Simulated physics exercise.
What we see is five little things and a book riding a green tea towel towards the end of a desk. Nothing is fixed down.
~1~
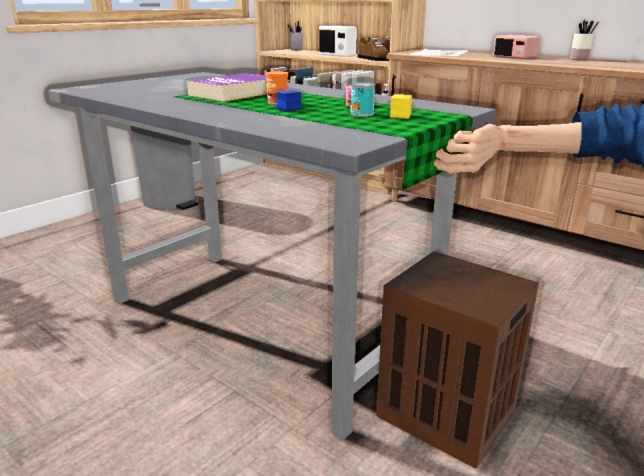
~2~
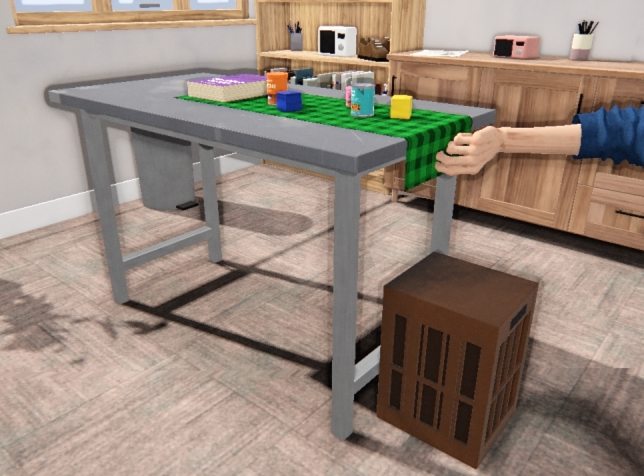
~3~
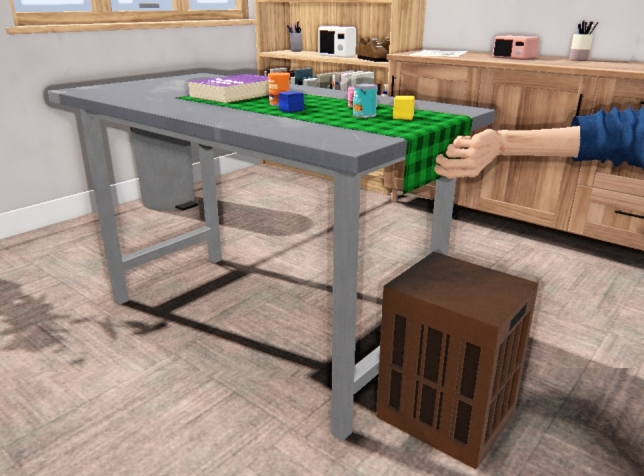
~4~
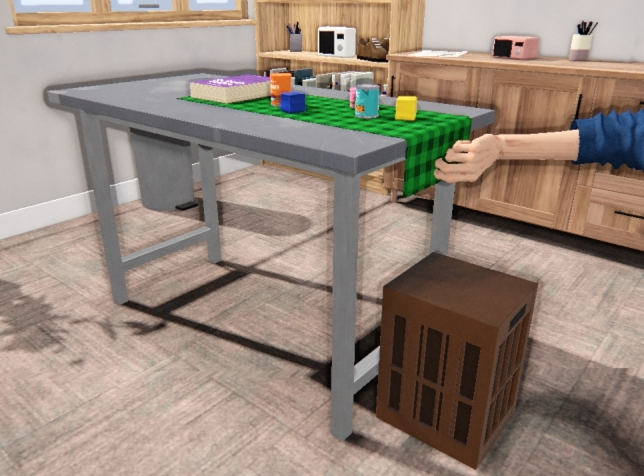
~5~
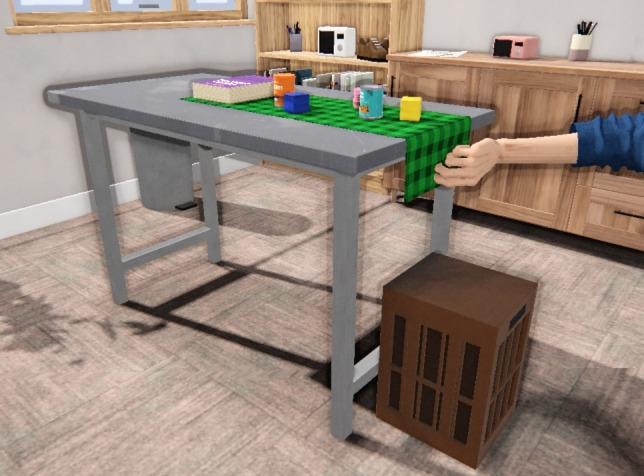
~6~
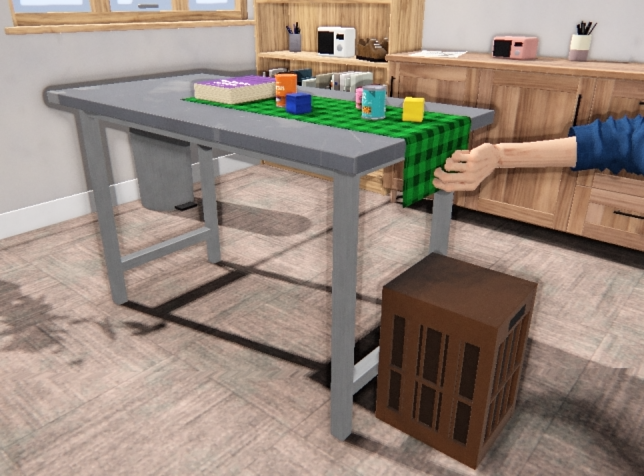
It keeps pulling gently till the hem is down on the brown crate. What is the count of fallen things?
The count of fallen things is two.
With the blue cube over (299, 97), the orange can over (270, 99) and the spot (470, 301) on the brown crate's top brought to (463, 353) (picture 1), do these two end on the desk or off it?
The blue cube stays on, the orange can remains up.
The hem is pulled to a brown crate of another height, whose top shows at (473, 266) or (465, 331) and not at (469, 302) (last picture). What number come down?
Over the edge go 1 and 3.
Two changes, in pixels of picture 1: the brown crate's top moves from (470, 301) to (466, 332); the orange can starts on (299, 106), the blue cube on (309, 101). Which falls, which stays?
The orange can stays on; the blue cube keeps its place on top.
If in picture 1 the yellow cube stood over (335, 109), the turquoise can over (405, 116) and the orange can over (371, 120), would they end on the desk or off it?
The yellow cube survives; the turquoise can comes down; the orange can comes down.
Soon after, hem near (434, 226); all still up.
After that, hem near (432, 258); yellow cube gone.
And then, hem on the crate; yellow cube and turquoise can gone.
In the end, hem on the crate; yellow cube and turquoise can gone. It carries off two.
